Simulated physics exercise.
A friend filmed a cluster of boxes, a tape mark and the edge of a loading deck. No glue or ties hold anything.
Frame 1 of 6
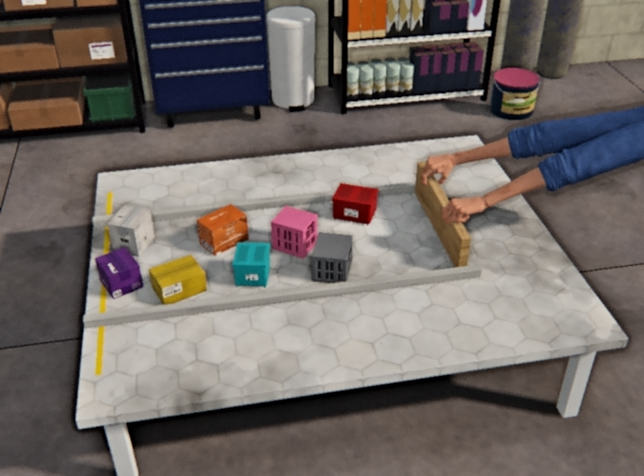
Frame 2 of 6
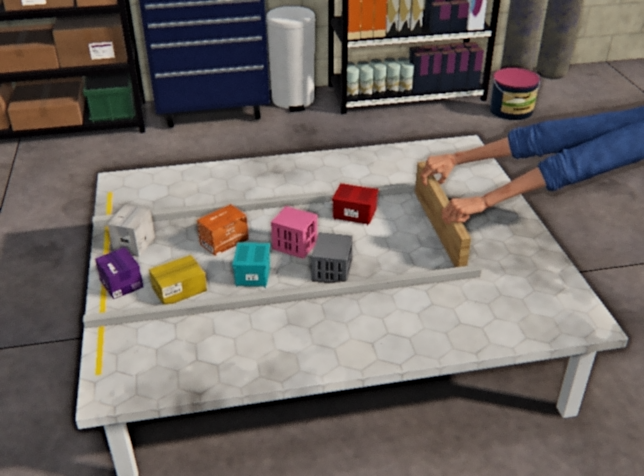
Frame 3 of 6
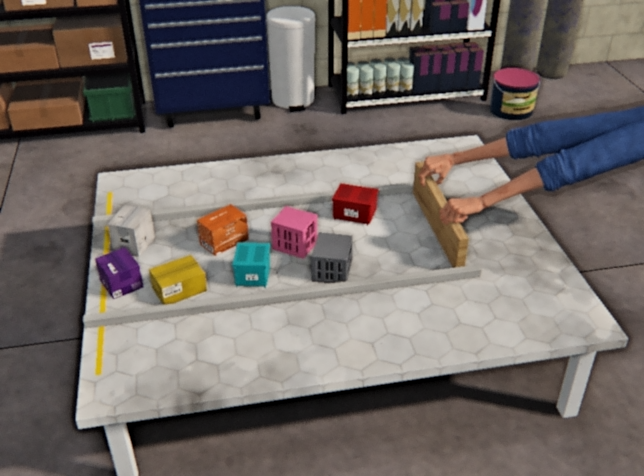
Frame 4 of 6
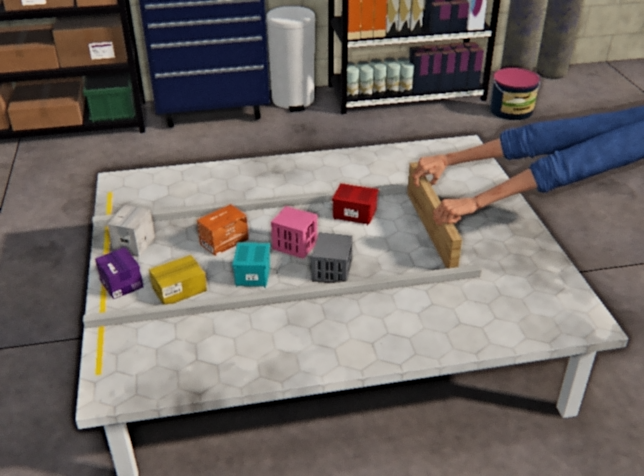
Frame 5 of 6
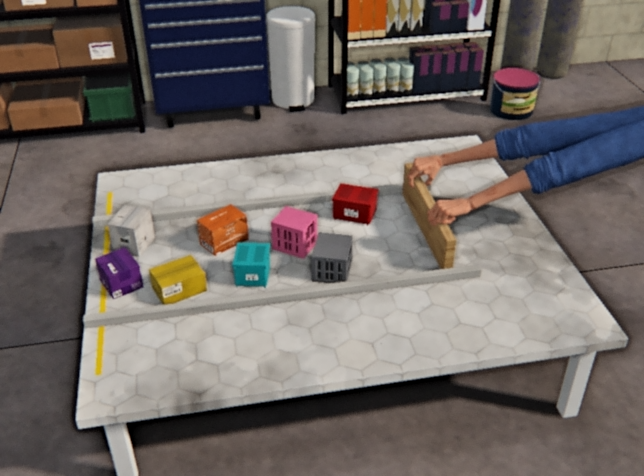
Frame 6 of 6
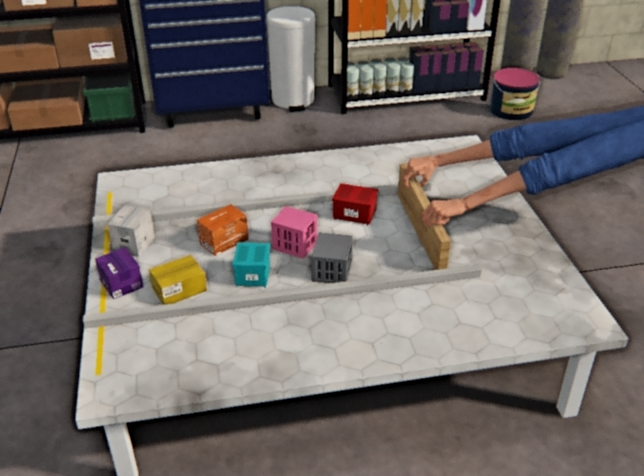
Two hands slid a wooden plank slowly leftward a short way between two rails on a white tiled table, while the colorful boxes and crates in front of it stayed still.
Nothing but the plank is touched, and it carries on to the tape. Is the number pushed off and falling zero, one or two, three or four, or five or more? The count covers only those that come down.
It ends with four plus at least one more down.
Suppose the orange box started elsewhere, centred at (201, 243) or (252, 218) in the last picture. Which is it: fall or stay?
Well, it tips off the first time and tips off the second time.
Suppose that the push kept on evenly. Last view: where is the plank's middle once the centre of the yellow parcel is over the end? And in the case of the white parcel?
(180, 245) and (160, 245), more or less.
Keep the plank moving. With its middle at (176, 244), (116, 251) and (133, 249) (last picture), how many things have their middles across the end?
2, 5, 5.
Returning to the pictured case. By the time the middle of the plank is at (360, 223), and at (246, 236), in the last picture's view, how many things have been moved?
1 by the first point, 7 by the second.
Soon after, none off yet; purple parcel at rest near (119, 273); white parcel at rest near (132, 231); yellow parcel at rest near (178, 280).
At rest, the number that fall off is five or more; fallen, red tote, grey crate, pink crate, turquoise tote, orange box, yellow parcel, white parcel and purple parcel.
